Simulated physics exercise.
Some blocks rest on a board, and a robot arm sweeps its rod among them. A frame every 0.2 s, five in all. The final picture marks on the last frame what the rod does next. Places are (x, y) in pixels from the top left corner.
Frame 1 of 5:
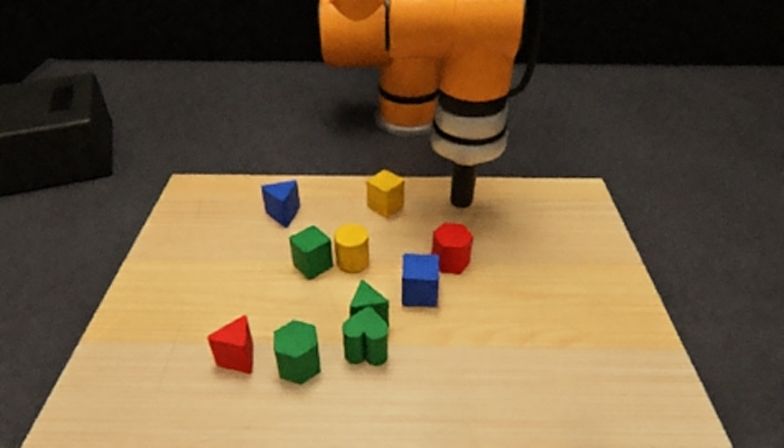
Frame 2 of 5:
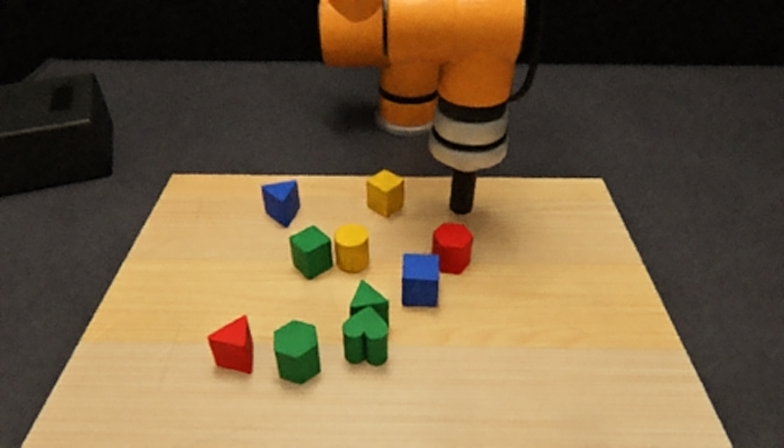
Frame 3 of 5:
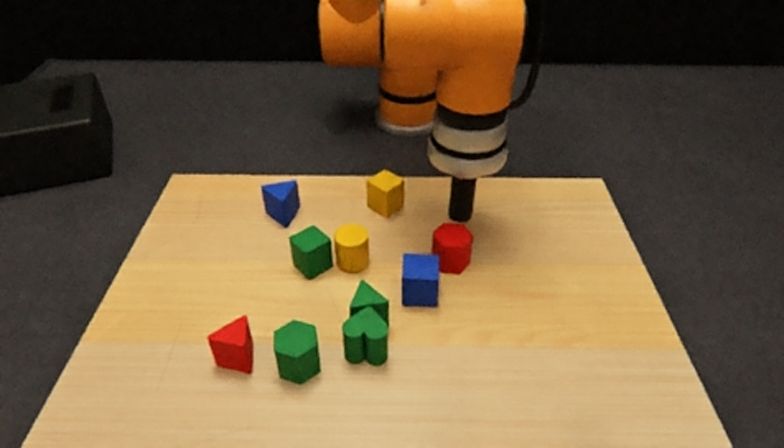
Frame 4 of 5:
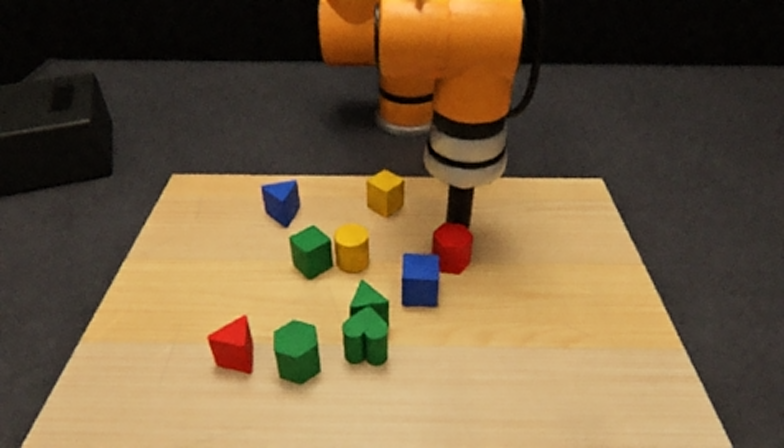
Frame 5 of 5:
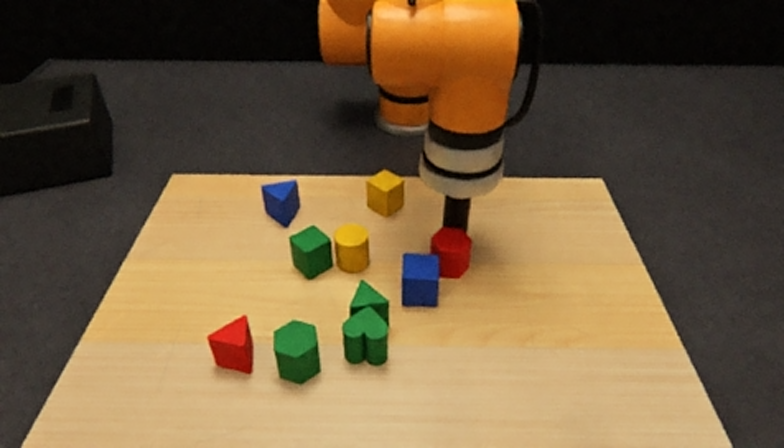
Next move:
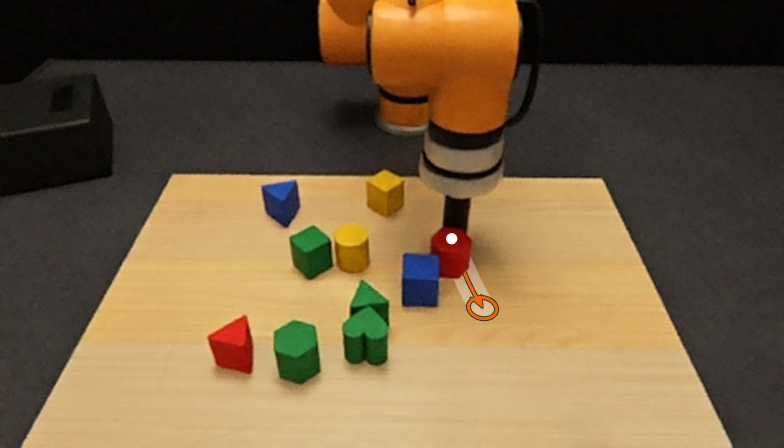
An orange robot arm with a black rod reaches over a pale wooden board on a dark surface, seen from the front and slightly above by a still camera. Blue, green, yellow and red blocks lie scattered across the board, with a red hexagonal block right of centre beside a blue cube. The rod moves slowly toward the viewer, meets the red block and nudges it slightly forward, while the others stay still.
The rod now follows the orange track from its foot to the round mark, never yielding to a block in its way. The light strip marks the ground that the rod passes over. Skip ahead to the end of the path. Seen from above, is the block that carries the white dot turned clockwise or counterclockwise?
I'd predict that, seen from above, the block that carries the white dot rotates clockwise.
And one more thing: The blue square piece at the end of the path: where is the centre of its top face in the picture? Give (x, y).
The centre of its top will be at (409, 280).
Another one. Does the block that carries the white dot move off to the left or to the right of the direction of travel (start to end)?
Picture yourself facing from the start of the path to its end: The block that carries the white dot moves off to your right.
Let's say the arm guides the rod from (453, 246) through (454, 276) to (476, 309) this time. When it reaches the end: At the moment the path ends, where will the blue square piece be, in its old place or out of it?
It leaves its spot.
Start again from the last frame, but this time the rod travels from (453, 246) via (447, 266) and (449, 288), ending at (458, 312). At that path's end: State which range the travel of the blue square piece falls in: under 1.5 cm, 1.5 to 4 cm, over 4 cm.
Between 1.5 and 4 cm.
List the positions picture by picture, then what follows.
Lower end of the rod (461, 202), tops of blocks, blue square piece (421, 266), red hexagonal block (453, 234), in the first picture.
Rod (461, 209), blocks as before, in the second picture.
Rod (460, 216), blocks as before, in the third picture.
Rod (458, 225), blocks as before, in the fourth picture.
Rod (454, 235), blue square piece (421, 266), red hexagonal block (452, 239), in the fifth picture.
The drawn path runs from (453, 246) via (461, 265) and (470, 286), ending at (482, 308); the dot is on the red hexagonal block.
On the path given first. One third of the way, rod (463, 256); blue square piece (414, 273), turned 25° clockwise; red hexagonal block (454, 259), turned 20° clockwise.
Two thirds of the way, rod (472, 276); blue square piece (410, 279), turned 50° clockwise; red hexagonal block (457, 278), turned 40° clockwise.
At the end, rod (484, 297); blue square piece (409, 280), turned 60° clockwise; red hexagonal block (456, 289), turned 60° clockwise.
